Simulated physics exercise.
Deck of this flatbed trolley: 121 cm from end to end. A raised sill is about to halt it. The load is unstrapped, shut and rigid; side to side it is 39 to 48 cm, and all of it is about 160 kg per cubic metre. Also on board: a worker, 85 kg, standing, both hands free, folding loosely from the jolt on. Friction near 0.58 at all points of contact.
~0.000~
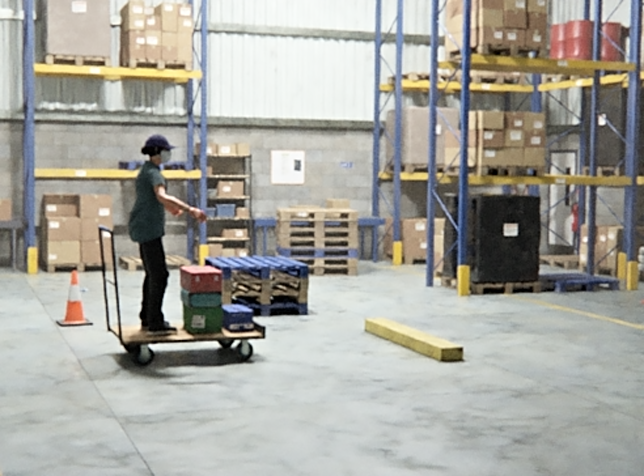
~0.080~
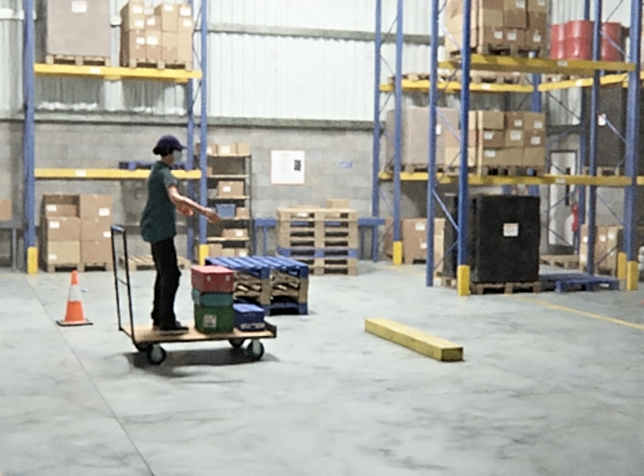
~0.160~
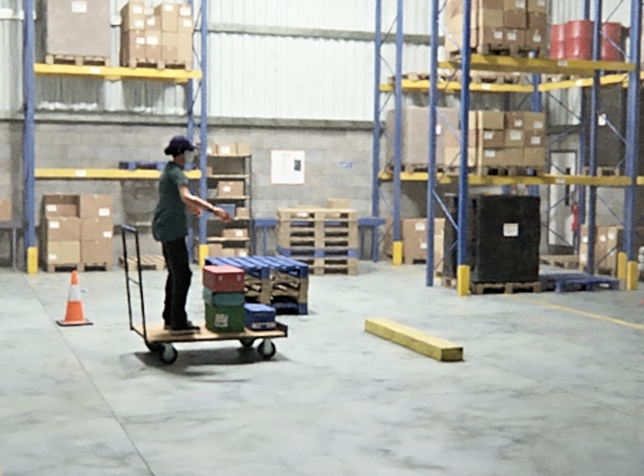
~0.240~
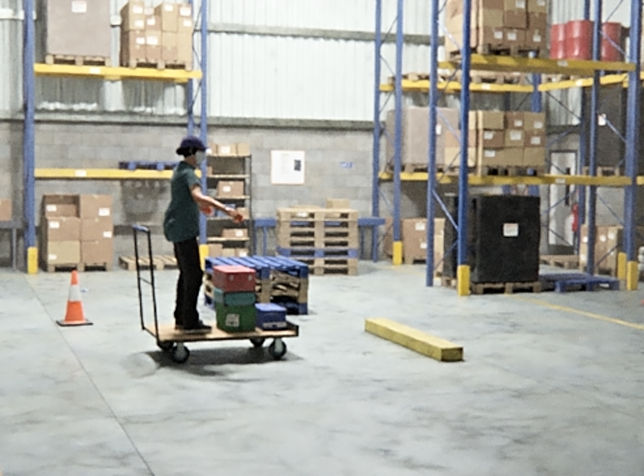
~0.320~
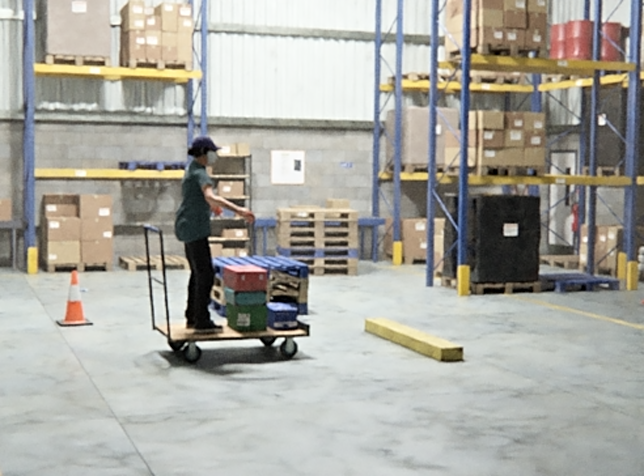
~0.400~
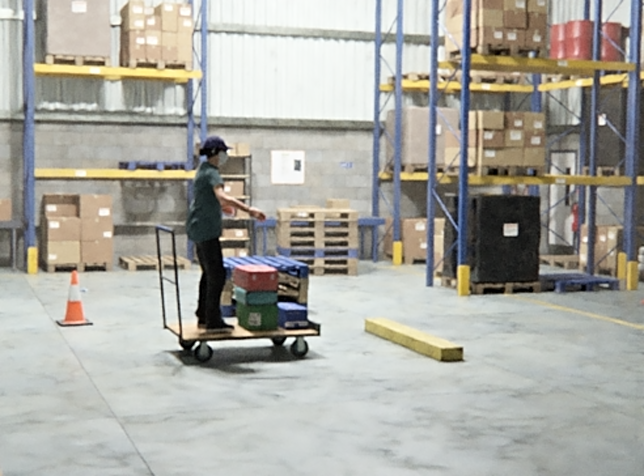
In a warehouse, a person standing on a flatbed trolley with boxes rolls slowly right.
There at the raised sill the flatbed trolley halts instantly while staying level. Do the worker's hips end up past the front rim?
Looks like it doesn't pass the edge this time.
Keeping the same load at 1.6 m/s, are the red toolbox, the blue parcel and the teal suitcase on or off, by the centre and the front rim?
In that case red leaves, blue remains and teal leaves.
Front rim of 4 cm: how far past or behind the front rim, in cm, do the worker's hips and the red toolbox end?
In that setup the hips stop 110 cm behind the rim while the red item stops 10 cm behind.
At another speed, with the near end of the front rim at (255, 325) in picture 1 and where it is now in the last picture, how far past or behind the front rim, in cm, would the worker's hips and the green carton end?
So the hips land 30 cm beyond the front rim, while the green one stops 40 cm short of it.
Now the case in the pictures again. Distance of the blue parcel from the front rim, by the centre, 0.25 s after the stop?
Around 15 cm short of the front rim.
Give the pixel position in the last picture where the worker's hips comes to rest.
At about (309, 288).
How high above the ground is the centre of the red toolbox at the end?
Near 15 cm.
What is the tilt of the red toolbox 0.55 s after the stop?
Around 30° from upright.
Impact comes at 1.21 s.
After 1.76 s the worker's hips are 77 cm behind the rim, near (334, 266) in the last picture's view.
After 2.21 s the worker's hips are 92 cm behind the rim, near (319, 286) in the last picture's view.
Final state at 3.8 s, past the rim, teal suitcase and red toolbox; behind it, blue parcel, green carton and the worker's hips.
